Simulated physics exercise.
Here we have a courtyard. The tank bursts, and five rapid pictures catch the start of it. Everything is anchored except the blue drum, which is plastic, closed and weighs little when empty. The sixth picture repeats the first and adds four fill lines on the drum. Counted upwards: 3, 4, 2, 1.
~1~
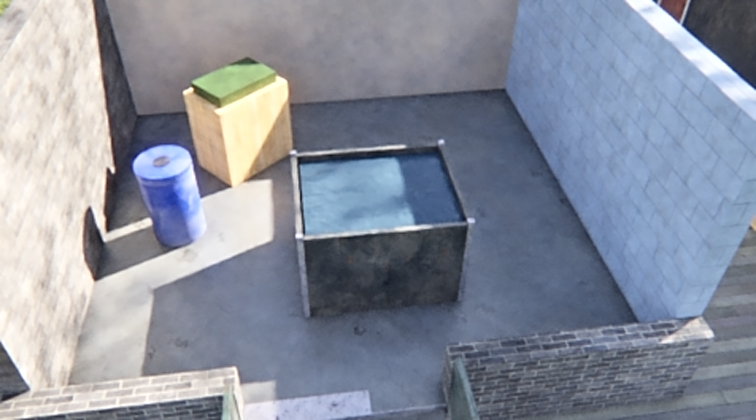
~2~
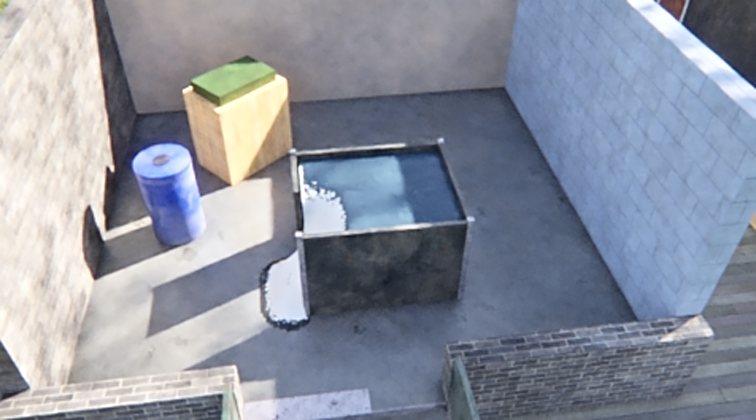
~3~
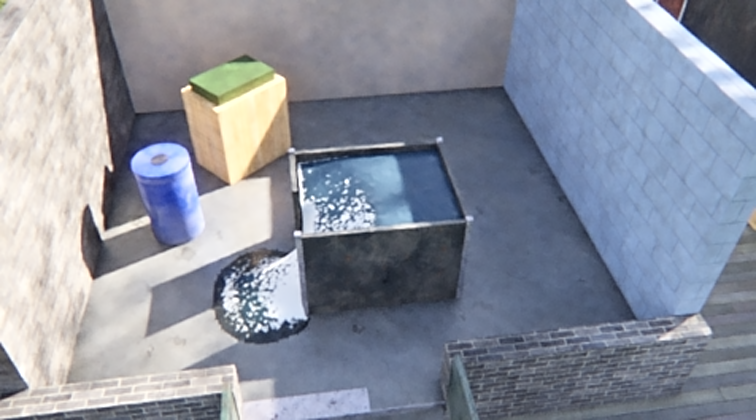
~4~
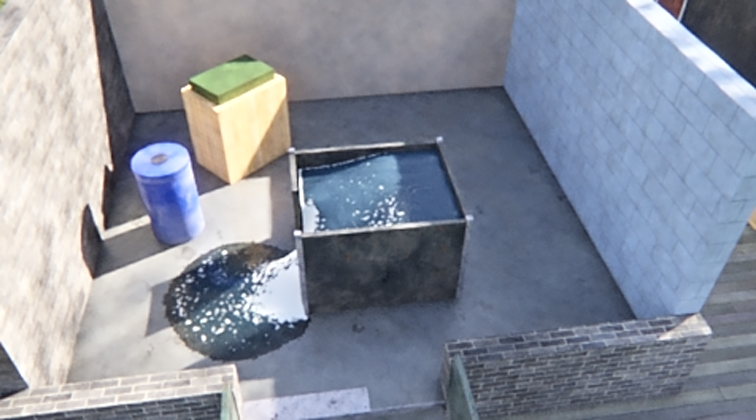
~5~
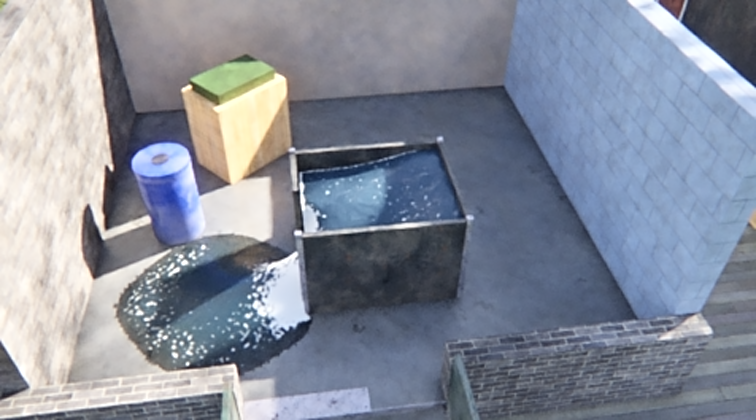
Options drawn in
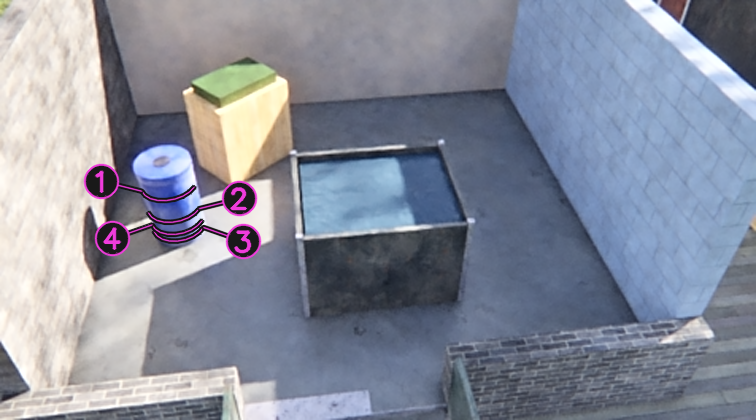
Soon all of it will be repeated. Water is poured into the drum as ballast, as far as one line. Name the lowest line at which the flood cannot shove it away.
2 is the one.
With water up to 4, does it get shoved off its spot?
Yes, that goes wrong.
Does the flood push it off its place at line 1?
No.
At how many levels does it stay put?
Two of the four.
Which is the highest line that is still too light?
4.
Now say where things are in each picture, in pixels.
Lid of the blue drum at (163, 162); tank full, its middle at (377, 193); open gate at (343, 359), in the first picture.
In the second picture, 1 % of the ground wet, in view closest to the drum at (274, 268).
In the third picture, 4 % of the ground wet, in view closest to the drum at (230, 270).
In the fourth picture, 7 % of the ground wet, in view closest to the drum at (218, 253).
Lid of the blue drum at (162, 159); 10 % of the ground wet, in view closest to the drum at (189, 248), in the fifth picture.
On the marked copy, 1 at (166, 200); 2 at (172, 222); 3 at (177, 241); 4 at (175, 234); from the bottom up 3, 4, 2, 1.
Choosing 1, it does not move.
Choosing 2, it shifts by a finger or two and stays.
Choosing 3, it is pushed about 4 times its own width away.
Choosing 4, it is pushed about its own width away.
